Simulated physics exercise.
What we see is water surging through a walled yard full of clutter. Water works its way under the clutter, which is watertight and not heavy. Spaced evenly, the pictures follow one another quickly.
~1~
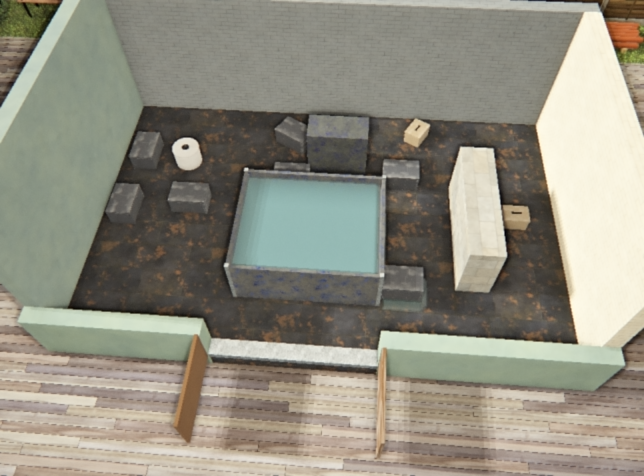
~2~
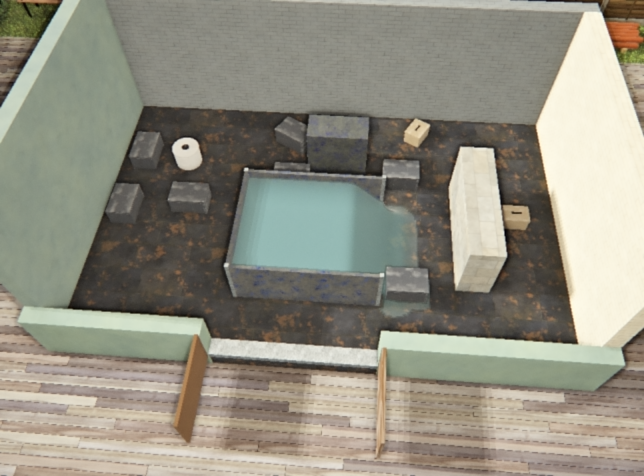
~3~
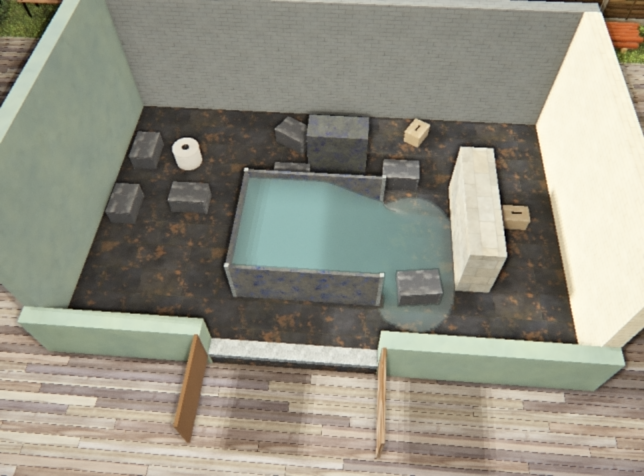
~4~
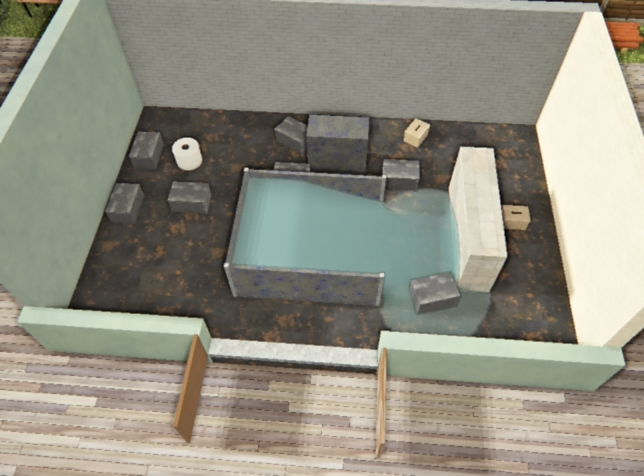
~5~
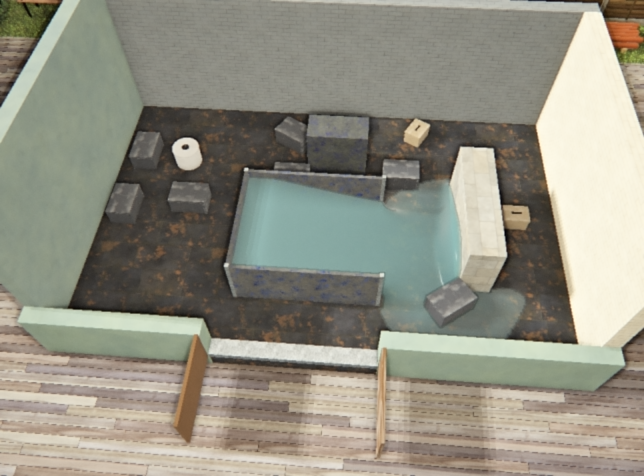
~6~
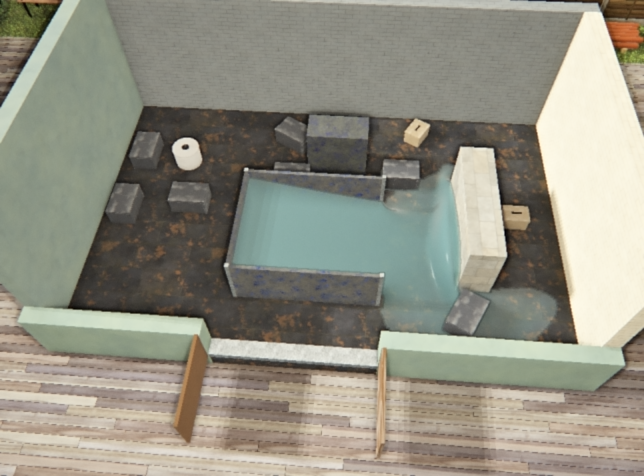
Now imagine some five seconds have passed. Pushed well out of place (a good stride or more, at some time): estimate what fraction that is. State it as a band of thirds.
The portion moved well away stays in the middle third.
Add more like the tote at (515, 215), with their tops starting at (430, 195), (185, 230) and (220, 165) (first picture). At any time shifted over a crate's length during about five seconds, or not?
One after the other: Moved that far, less than that, no.
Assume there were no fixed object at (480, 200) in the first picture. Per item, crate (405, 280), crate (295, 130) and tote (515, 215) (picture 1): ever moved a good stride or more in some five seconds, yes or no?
Listed order result: Knocked clear / knocked clear / knocked clear.
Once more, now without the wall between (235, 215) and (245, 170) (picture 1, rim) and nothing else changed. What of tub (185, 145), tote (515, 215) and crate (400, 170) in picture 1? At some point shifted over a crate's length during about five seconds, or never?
The first: Went past that; the second: Fell short; the third: Fell short.
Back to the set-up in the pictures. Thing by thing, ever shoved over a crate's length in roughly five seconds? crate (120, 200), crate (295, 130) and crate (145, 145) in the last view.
Short of that, goes that far, short of that.
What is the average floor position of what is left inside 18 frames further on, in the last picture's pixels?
In the last view, somewhere about (275, 161).
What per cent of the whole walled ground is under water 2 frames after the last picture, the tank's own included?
Near 30 %.
A moment on, 1 of 10 are well off their spots; 1 afloat.
Next, 2 of 10 are well off their spots; 2 afloat.
Later, 5 of 10 are well off their spots; 4 afloat.
In the end, 5 of 10 are well off their spots, and 5 have been at some point; 4 afloat.
